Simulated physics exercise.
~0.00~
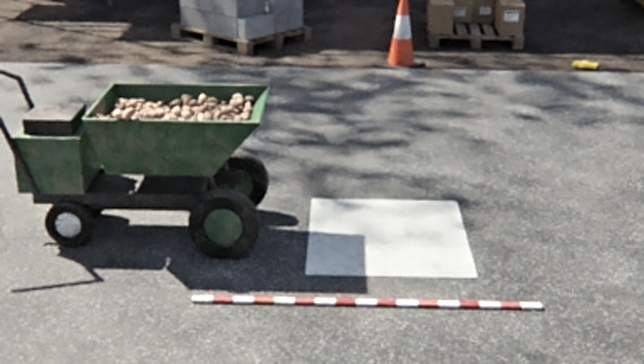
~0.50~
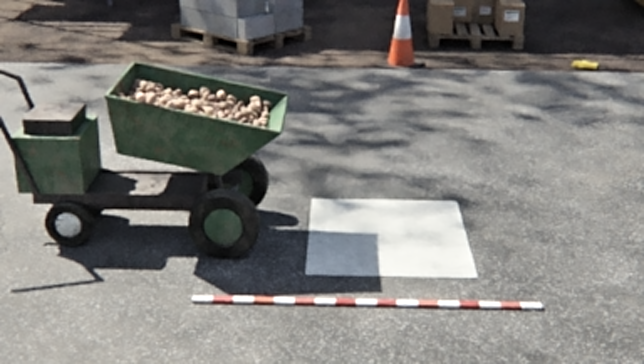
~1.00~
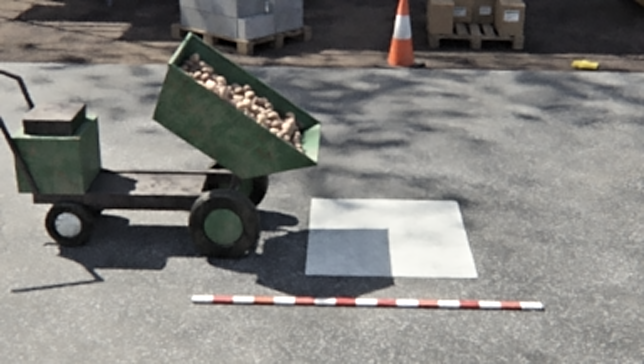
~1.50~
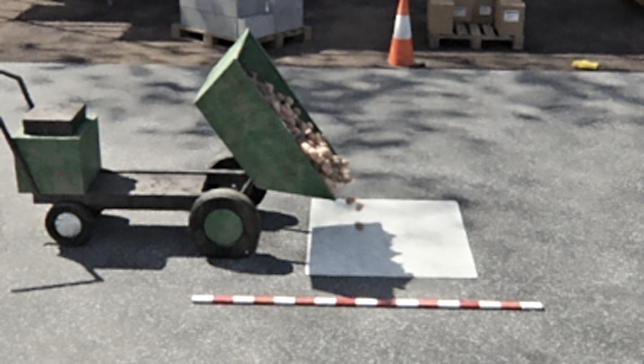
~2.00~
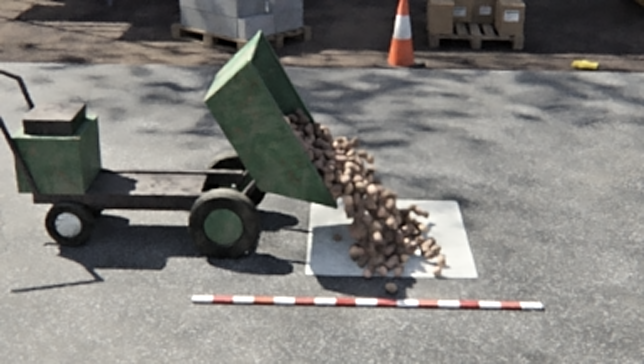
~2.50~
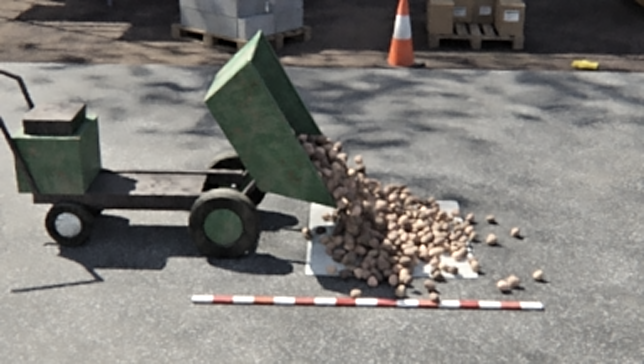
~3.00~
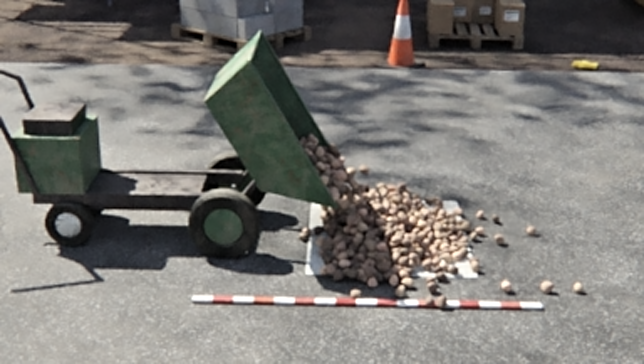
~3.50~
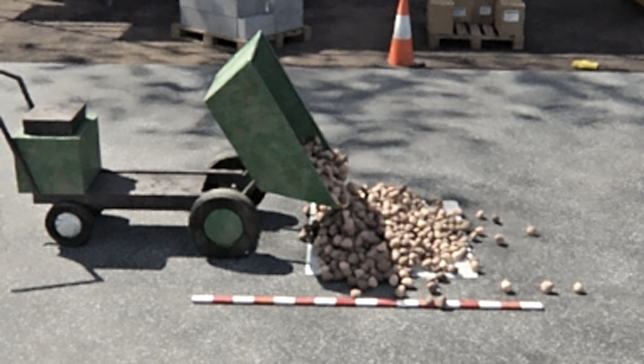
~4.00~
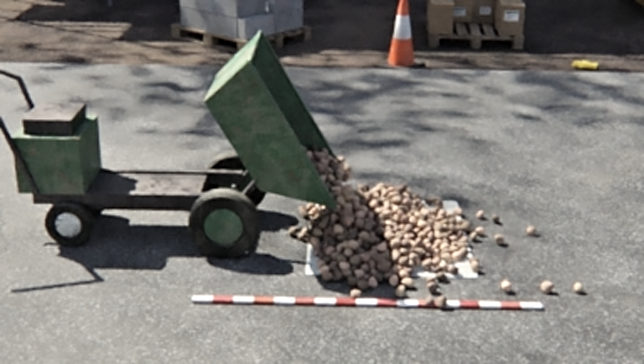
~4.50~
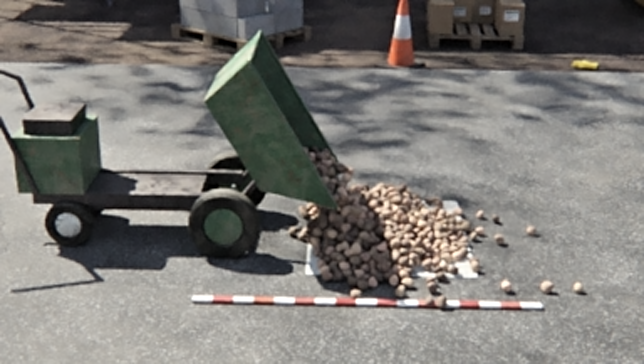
A green barrow tips its tray rightward, spilling brown stones into a heap over a pale sheet.
